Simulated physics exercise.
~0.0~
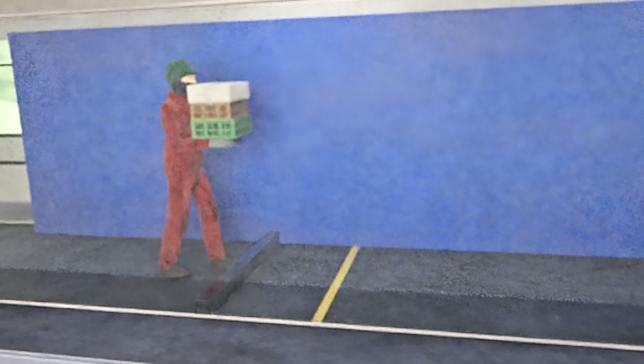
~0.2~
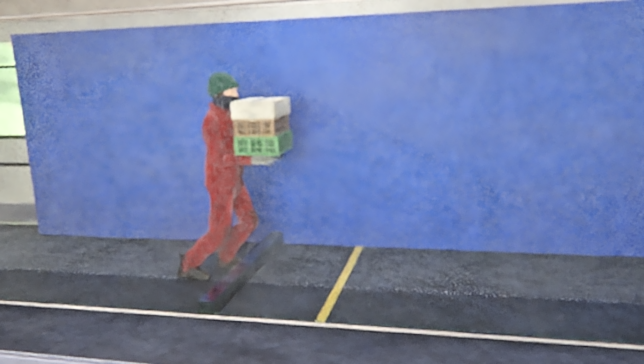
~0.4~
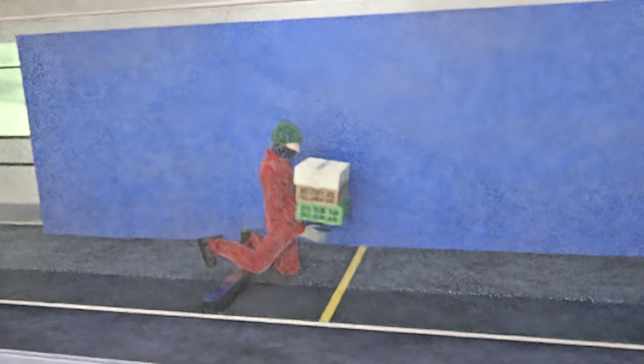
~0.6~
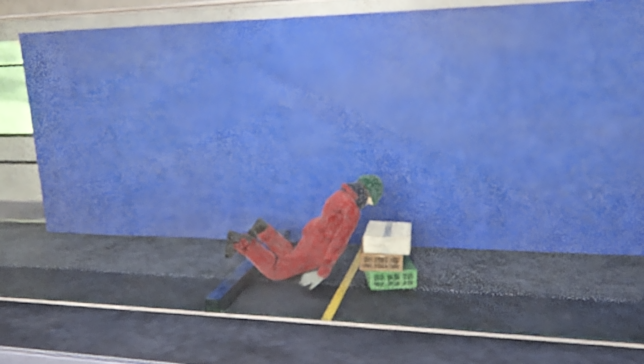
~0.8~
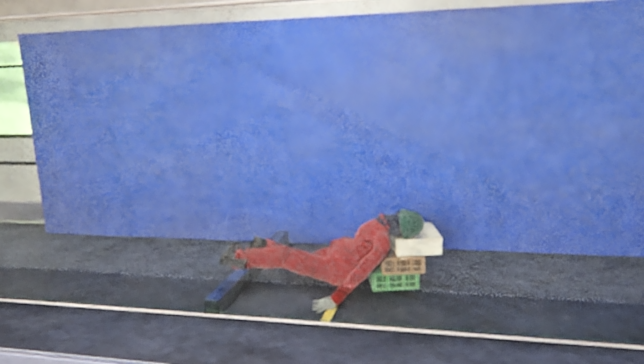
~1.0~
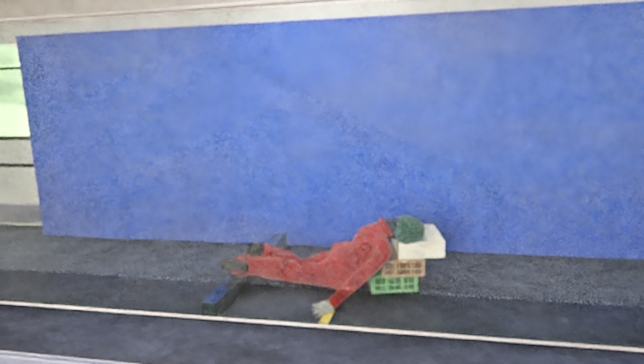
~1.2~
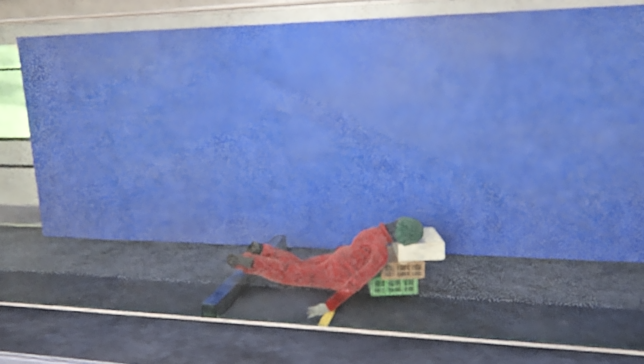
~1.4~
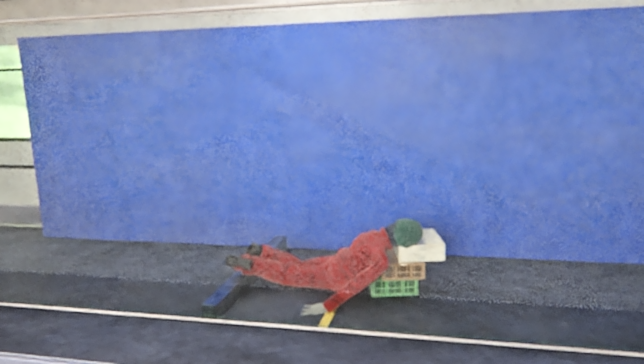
Before a blue wall, a person carrying stacked crates trips and sprawls past a yellow line.
